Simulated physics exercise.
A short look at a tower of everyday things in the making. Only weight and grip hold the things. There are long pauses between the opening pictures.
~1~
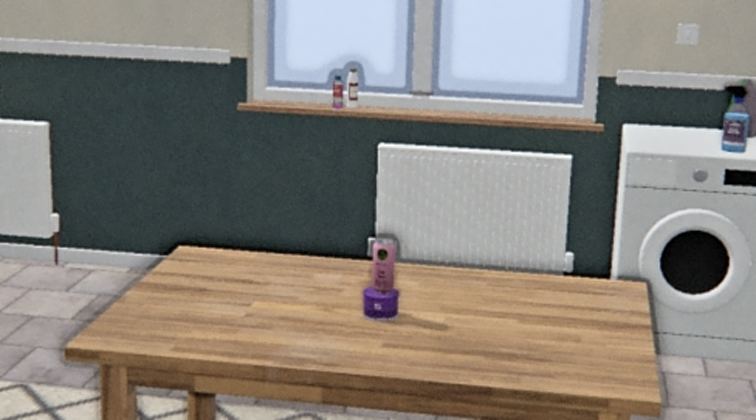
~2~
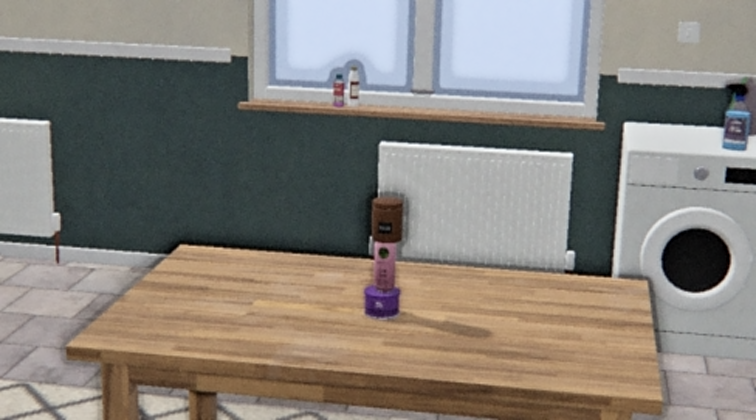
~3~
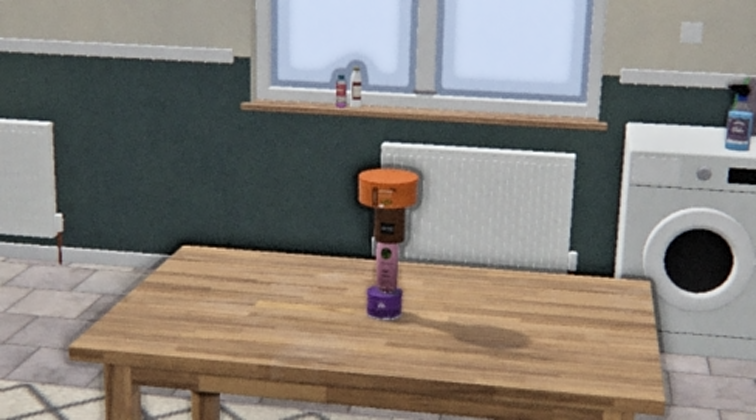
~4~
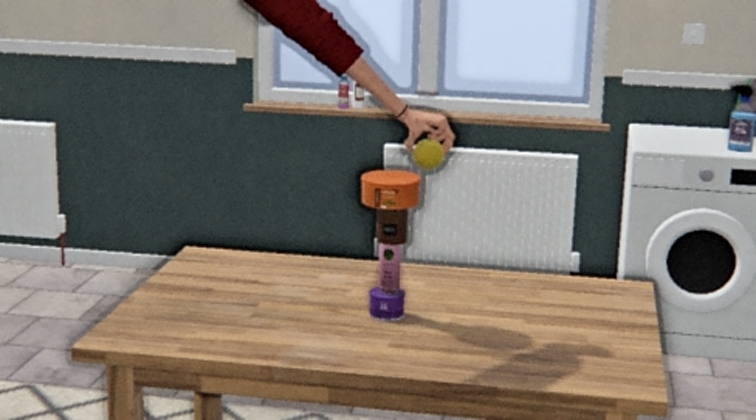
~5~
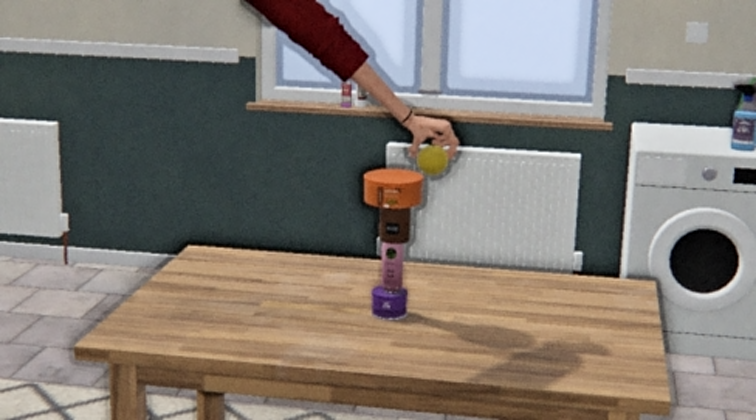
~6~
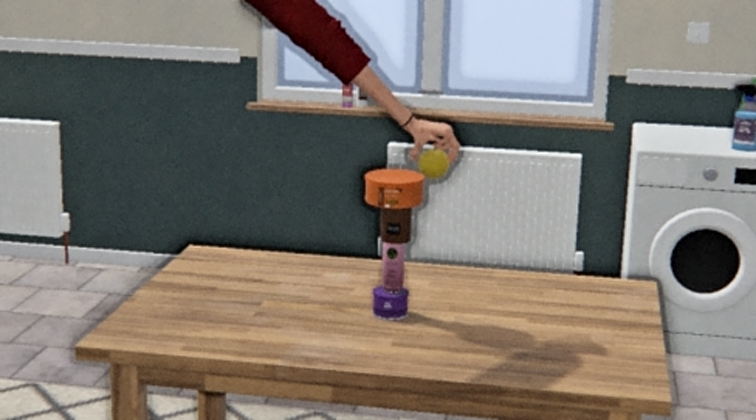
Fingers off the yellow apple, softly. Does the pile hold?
The pile loses its balance.
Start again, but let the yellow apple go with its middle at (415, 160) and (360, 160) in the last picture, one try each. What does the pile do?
First, it stays up; second, it loses its balance.
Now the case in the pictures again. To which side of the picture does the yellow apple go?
It goes to the right.
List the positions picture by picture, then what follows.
In the first picture, the last thing is not in view yet.
In the second picture, the last thing is not in view yet; pink can (385, 265).
In the third picture, the last thing is not in view yet; orange tub (388, 189).
The fourth picture shows coming down; yellow apple (428, 154); pink can (390, 266).
The fifth picture shows coming down; yellow apple (433, 160); orange tub (394, 189).
The sixth picture shows set down, still held; yellow apple (434, 163); pink can (393, 265).
Then, 0.30 s past the last view, yellow apple now fallen.
Then, 0.40 s past the last view, things are still on the move.
Finally, fallen, yellow apple; the other 4 still in place. Final places as the last picture's camera would see them, yellow apple near (463, 305). The pile comes apart.
